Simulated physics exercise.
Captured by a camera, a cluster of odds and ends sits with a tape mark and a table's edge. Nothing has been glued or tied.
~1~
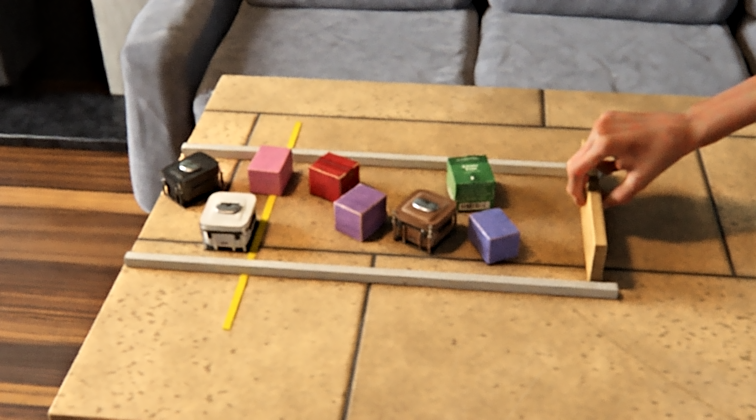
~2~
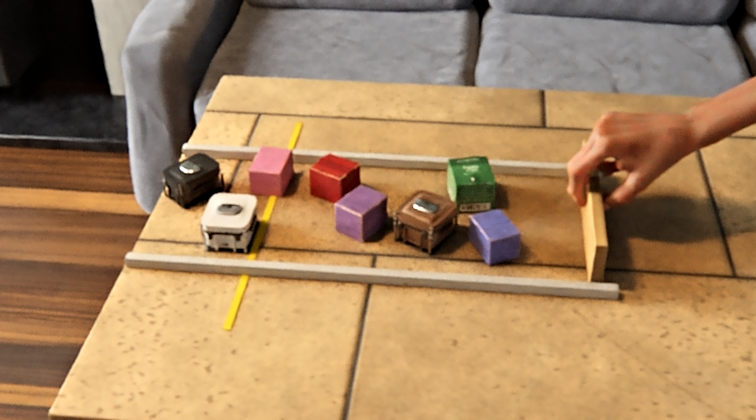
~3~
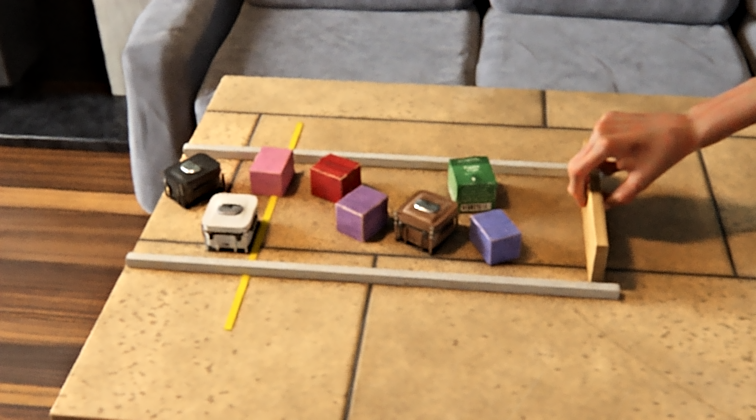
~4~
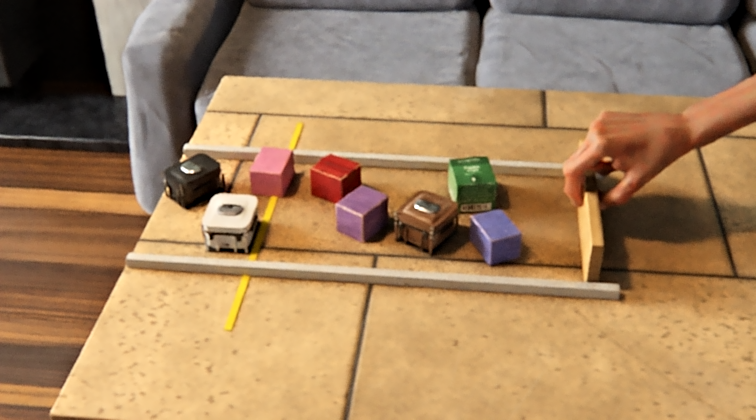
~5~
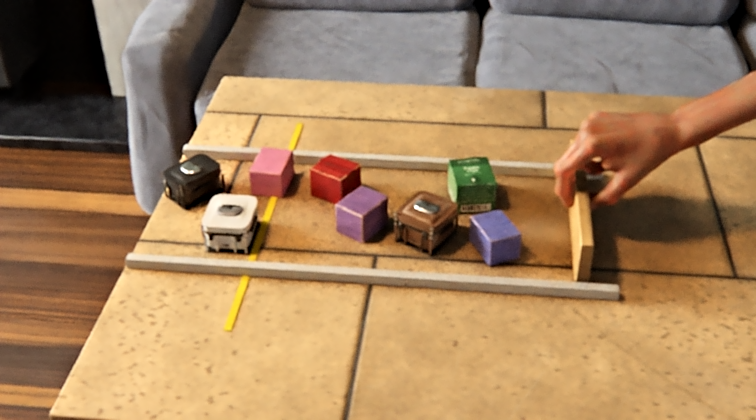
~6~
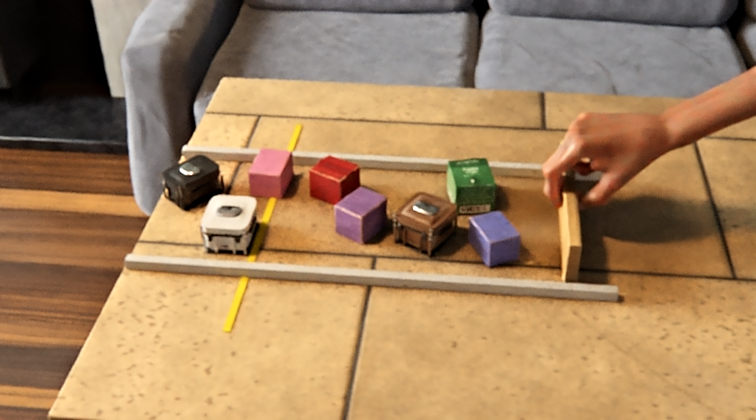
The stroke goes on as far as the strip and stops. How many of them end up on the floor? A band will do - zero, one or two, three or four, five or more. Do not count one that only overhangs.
I predict that one of them or two will leave the table.
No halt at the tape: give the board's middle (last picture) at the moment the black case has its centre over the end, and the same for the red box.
The middle is at (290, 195) when it's the black case, and at (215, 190) when it's the red box.
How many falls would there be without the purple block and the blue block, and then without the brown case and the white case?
First 1, then 1.
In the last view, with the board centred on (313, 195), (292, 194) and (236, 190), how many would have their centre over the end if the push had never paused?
In order: 0, 0, 4.
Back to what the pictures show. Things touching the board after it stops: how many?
2 in contact.
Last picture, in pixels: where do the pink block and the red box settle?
Roughly (186, 168); the other one roughly (216, 177).
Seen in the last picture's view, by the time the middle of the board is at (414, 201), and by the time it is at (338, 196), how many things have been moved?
That gives 4 for the first and 7 for the second.
Early on, none off yet; black case at rest near (193, 182); white case at rest near (231, 224); pink block at rest near (271, 173).
A while later, none off yet; black case travelled a little near (174, 182); white case travelled about its own width near (163, 223); pink block travelled about its own width near (222, 170).
Finally, the number that fall off is one or two; lost, white case and black case.
